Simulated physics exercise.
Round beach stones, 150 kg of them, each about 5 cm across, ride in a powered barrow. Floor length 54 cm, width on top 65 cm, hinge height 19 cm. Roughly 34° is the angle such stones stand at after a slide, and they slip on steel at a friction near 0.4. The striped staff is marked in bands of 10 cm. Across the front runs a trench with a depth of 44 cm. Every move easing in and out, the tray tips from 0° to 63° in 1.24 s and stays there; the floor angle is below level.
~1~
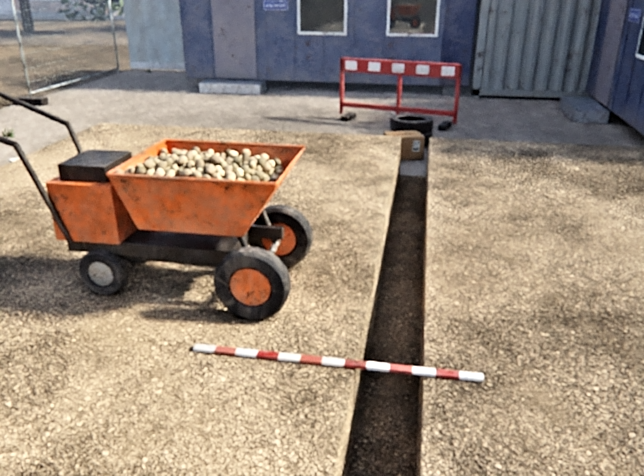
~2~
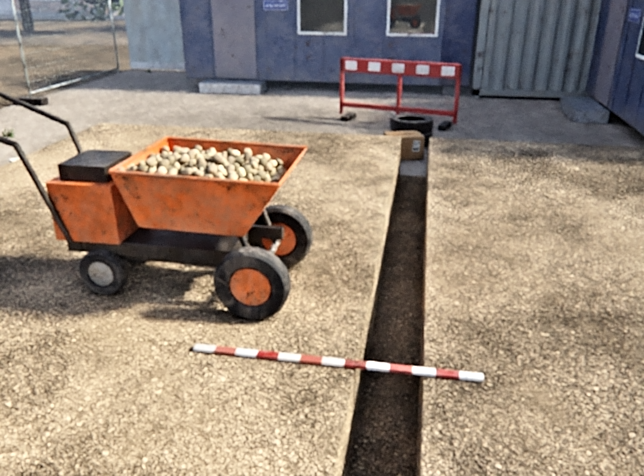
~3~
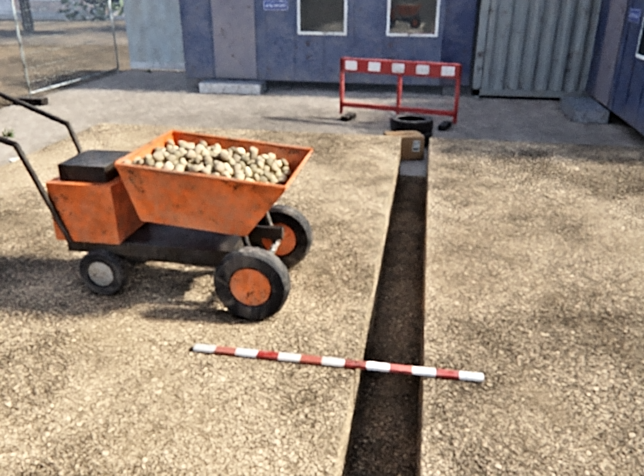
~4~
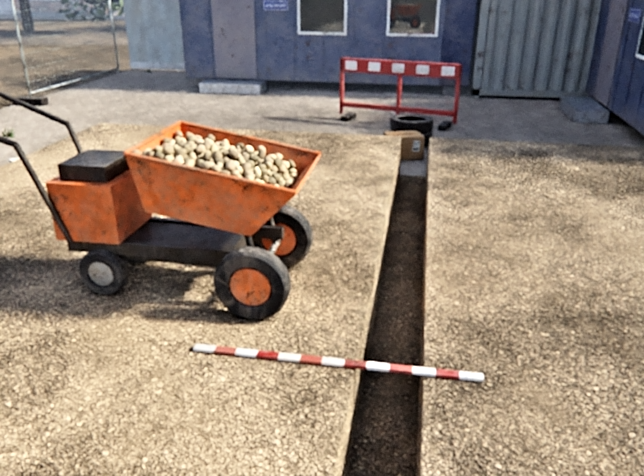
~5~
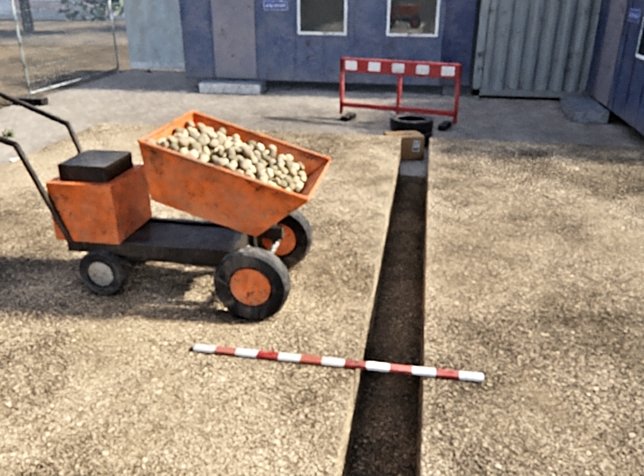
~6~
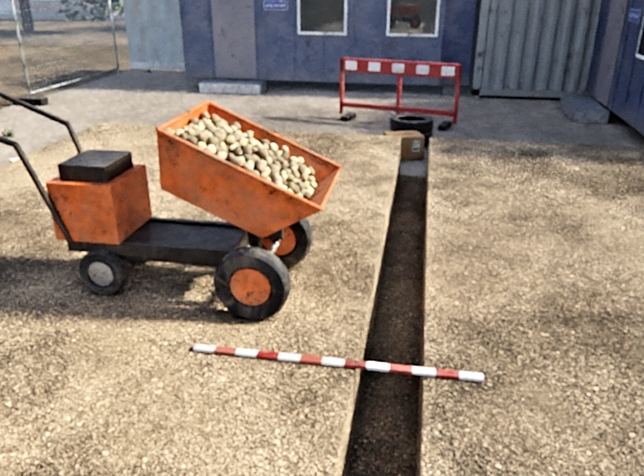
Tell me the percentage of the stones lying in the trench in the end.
Close to 69 %.
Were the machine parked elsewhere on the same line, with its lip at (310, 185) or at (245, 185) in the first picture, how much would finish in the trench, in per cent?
From the first spot near 40, from the second near 75 per cent.
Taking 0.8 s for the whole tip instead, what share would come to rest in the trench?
Trench share: Approx. 60%.
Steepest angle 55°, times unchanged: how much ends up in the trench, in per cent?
Roughly 50%.
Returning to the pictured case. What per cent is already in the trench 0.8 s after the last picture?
25 per cent, give or take.
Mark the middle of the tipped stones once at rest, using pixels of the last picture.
Their middle ends up near (401, 351).
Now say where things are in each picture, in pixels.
Lip at (276, 185), floor tilted 0°, highest stones at (193, 158), in the first picture.
The tray is at 1°, its lip at (279, 185); the top of the load is at (190, 156), in the second picture.
Lip at (286, 188), floor tilted 5°, highest stones at (184, 151), in the third picture.
The tray is at 10°, its lip at (296, 193); the top of the load is at (181, 142), in the fourth picture.
The tray is at 17°, its lip at (308, 200); the top of the load is at (188, 133), in the fifth picture.
Lip at (321, 209), floor tilted 24°, highest stones at (202, 124), in the sixth picture.
Then, 0.4 s after the last picture the floor is at 53°, 100 % in the tray; the foremost stones are at (357, 234).
Then, 0.8 s after the last picture the floor is at 63°, 68 % in the tray, 26 % in the trench, 5 % past the trench; the foremost stones are at (458, 312).
Then, 1.2 s after the last picture the floor is at 63°, 39 % in the tray, 42 % in the trench, 18 % past the trench; the foremost stones are at (556, 314).
Then, 3.1 s after the last picture the floor is at 63°, 12 % in the tray, 69 % in the trench, 19 % past the trench; the foremost stones are at (634, 319).
